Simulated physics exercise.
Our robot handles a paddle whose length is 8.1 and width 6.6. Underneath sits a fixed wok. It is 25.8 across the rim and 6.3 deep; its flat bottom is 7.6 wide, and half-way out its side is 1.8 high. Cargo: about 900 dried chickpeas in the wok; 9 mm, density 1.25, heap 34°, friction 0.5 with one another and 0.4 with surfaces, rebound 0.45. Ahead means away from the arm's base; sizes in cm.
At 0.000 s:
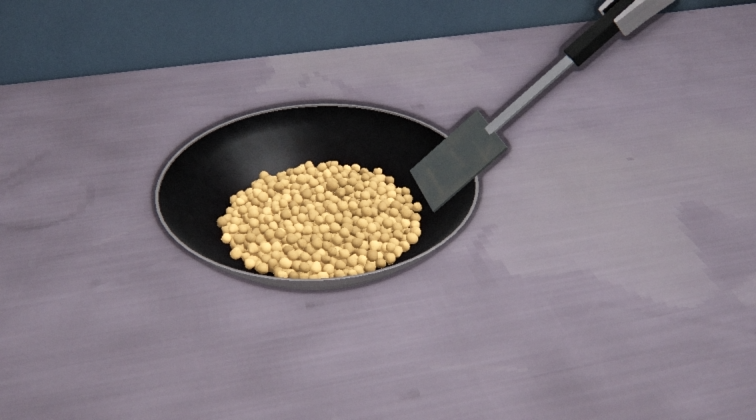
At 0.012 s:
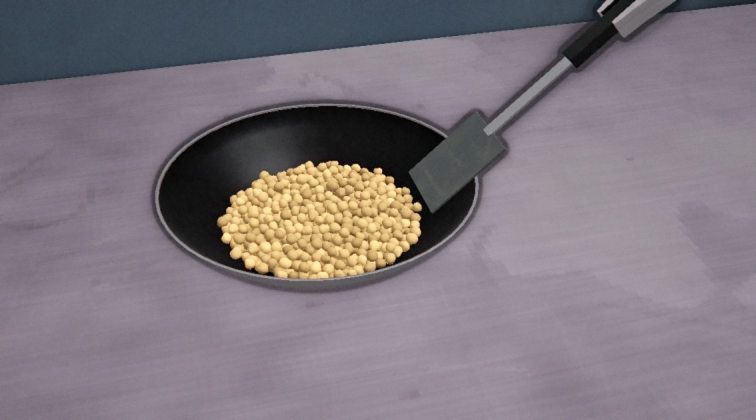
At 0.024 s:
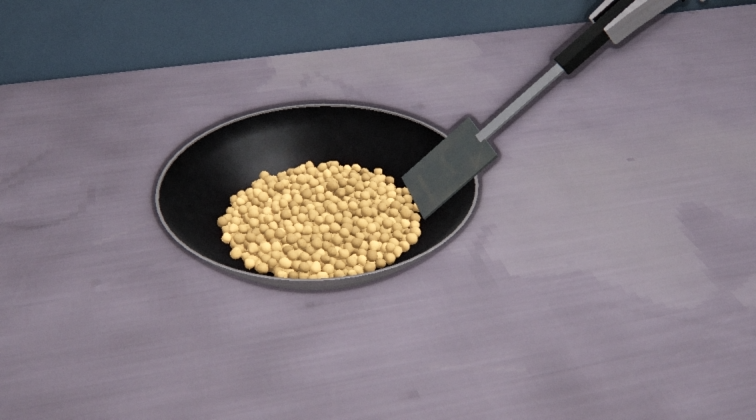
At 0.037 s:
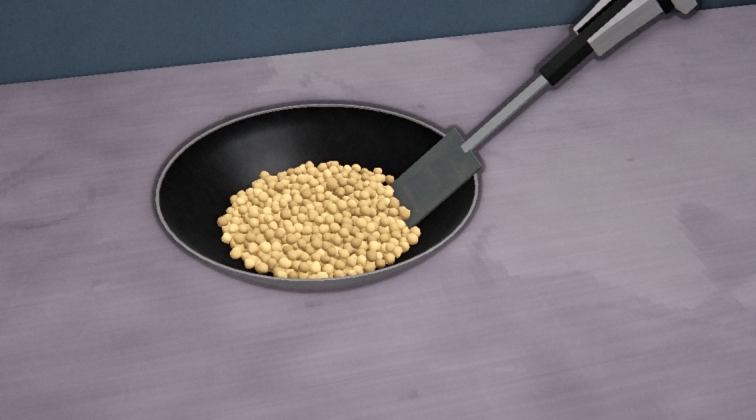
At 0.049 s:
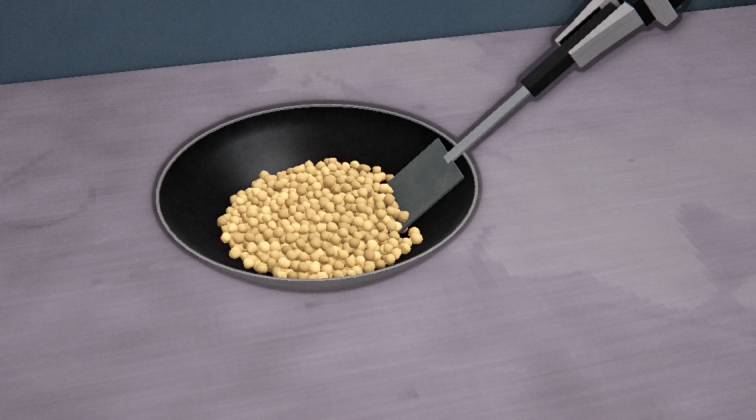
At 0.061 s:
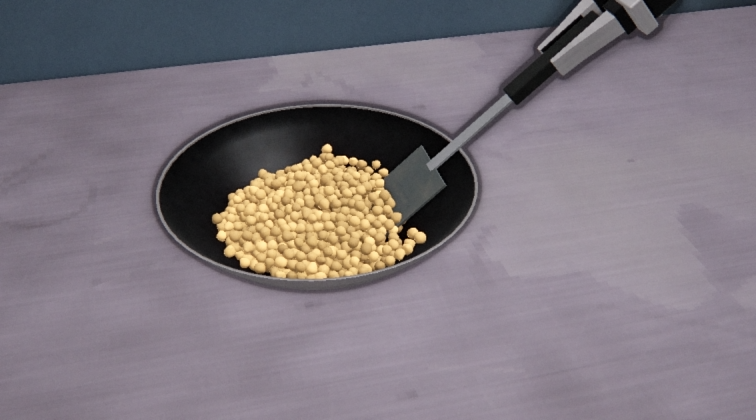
On a pale purplish surface against a blue backdrop, a black wok holds a heap of dried chickpeas, with a gray paddle tilted over its right rim. The robot arm slides the paddle down and left into the heap's right edge, pushing the chickpeas slightly leftward and upward while a few separate beside the blade.
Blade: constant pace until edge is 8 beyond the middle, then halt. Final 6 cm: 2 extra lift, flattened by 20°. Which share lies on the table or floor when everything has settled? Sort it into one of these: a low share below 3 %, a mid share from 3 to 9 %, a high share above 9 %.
A high share, above 9 %.
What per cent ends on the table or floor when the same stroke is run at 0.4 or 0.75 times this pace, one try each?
I'd expect close to 5 and then close to 25 percent.
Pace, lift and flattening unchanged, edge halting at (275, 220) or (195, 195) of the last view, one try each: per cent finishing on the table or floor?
Close to 0 and close to 40 per cent, respectively.
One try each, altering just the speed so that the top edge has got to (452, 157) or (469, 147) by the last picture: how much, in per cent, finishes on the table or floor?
That comes to some 25 and some 5 percent, in that order.
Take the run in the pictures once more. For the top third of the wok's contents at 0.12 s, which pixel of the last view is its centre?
Near pixel (269, 203).
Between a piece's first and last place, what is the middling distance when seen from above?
About 6 centimetres.
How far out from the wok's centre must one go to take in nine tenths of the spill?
That works out to near 45 cm.
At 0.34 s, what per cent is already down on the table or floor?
Around 15 percent.
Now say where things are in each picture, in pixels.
Paddle top edge at (492, 128), sloping 41°; upper third of the load around (319, 209), from x 220 to 415, top at y 165; 900 in the wok, in the first frame.
Paddle top edge at (491, 130), sloping 41°; upper third of the load around (319, 209), from x 220 to 415, top at y 165, in the second frame.
Paddle top edge at (483, 136), sloping 41°; upper third of the load around (319, 209), from x 220 to 415, top at y 165, in the third frame.
Paddle top edge at (468, 147), sloping 41°; upper third of the load around (319, 209), from x 220 to 415, top at y 165, in the fourth frame.
Paddle top edge at (451, 157), sloping 41°; upper third of the load around (321, 207), from x 220 to 415, top at y 160, in the fifth frame.
Paddle top edge at (433, 165), sloping 41°; upper third of the load around (320, 204), from x 215 to 420, top at y 150; 900 in the wok, in the sixth frame.
After 0.09 s, sloping 41°, highest piece 7 above the table; 900 in the wok.
After 0.12 s, sloping 35°, highest piece 9 above the table; 900 in the wok.
After 0.34 s, sloping 21°, highest piece 15 above the table; 572 in the wok, 114 on the table or floor, 214 on the blade or in flight.
After 1.39 s, sloping 21°, highest piece 7 above the table; 570 in the wok, 330 on the table or floor.
At rest, 570 in the wok, 330 on the table or floor. That is 37 % on the table or floor.
